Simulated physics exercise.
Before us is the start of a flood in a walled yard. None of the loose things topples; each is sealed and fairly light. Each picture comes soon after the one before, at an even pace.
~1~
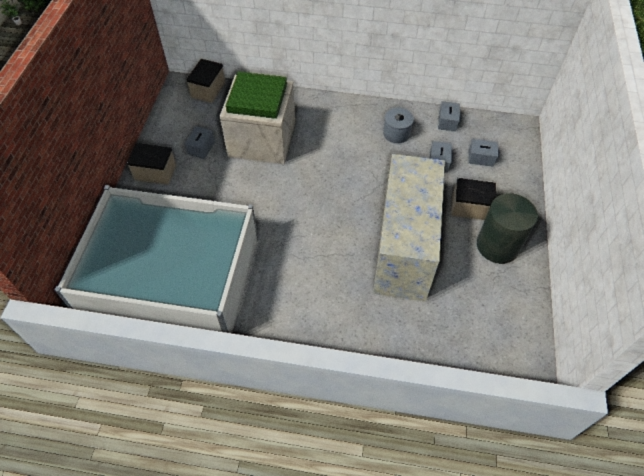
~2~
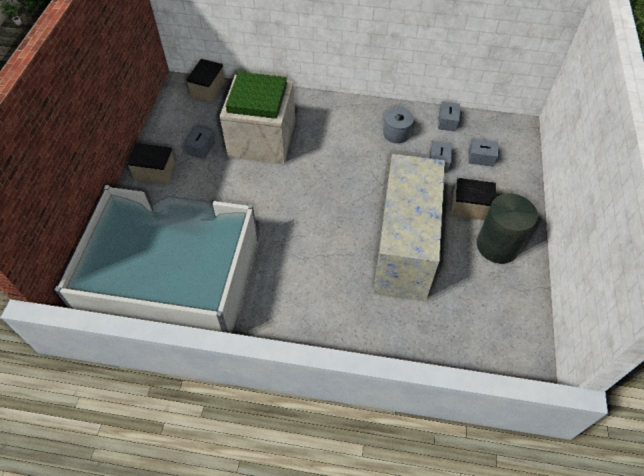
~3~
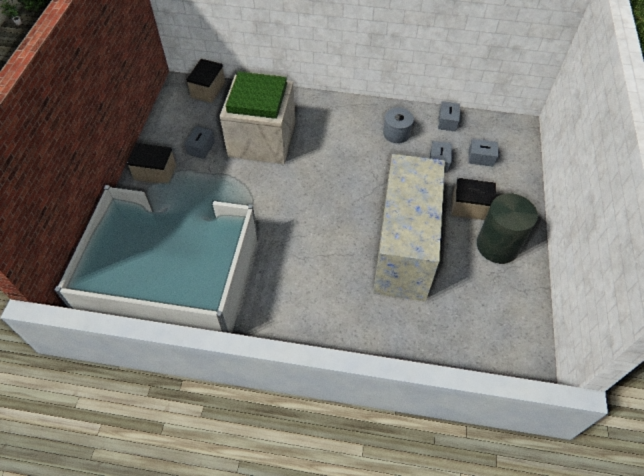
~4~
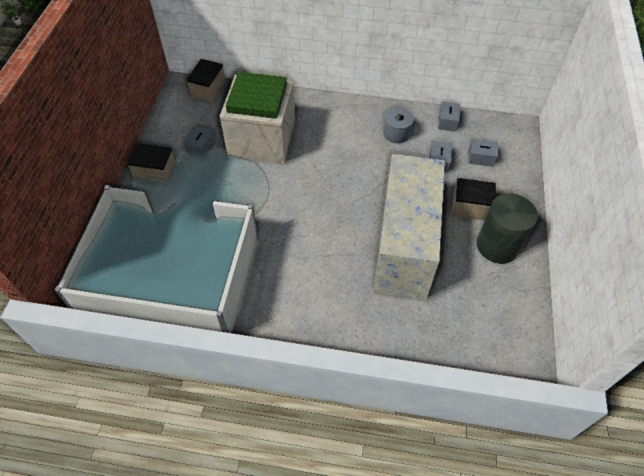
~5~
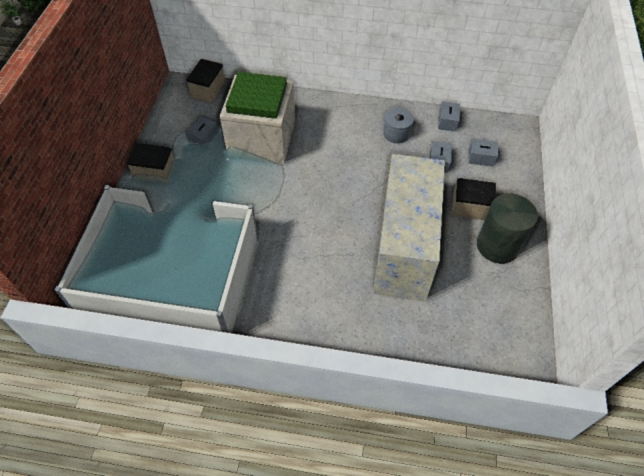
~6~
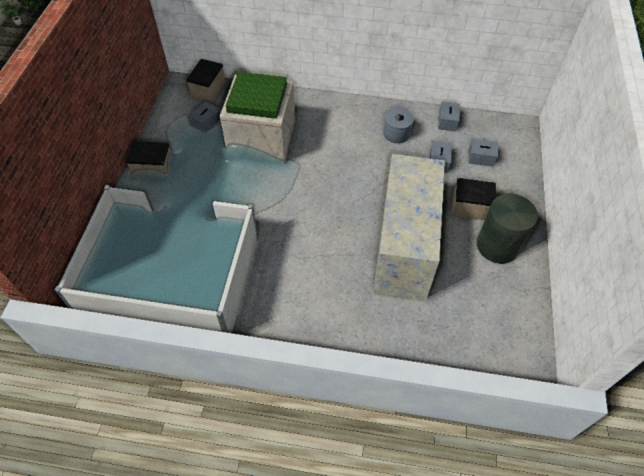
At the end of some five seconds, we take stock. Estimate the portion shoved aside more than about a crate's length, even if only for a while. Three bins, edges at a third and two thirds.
Bin: Two thirds or higher.
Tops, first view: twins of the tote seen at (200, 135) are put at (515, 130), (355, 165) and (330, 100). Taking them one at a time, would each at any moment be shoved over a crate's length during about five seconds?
Result by item: Stays where it is / gets dislodged / gets dislodged.
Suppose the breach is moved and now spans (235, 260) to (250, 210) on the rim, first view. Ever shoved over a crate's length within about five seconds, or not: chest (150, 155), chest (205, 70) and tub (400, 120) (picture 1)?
The first: Never got that far; the second: Never got that far; the third: Got that far.
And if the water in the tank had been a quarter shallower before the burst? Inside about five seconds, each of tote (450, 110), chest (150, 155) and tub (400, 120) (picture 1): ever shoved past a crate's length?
Respectively, gets that far, gets that far, gets that far.
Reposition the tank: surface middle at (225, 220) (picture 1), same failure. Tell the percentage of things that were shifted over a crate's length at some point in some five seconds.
I'd estimate around 90 percent.
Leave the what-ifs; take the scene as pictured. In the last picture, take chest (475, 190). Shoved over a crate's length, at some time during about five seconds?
Note - displacement: Not the full distance.
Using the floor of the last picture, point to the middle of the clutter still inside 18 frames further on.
Roughly at (379, 141).
A moment on, 1 of 8 are well off their spots; 1 afloat.
Next, 2 of 8 are well off their spots; 3 afloat.
Later, 5 of 8 are well off their spots; 3 afloat.
In the end, 7 of 8 are well off their spots, and 7 have been at some point; 5 afloat.
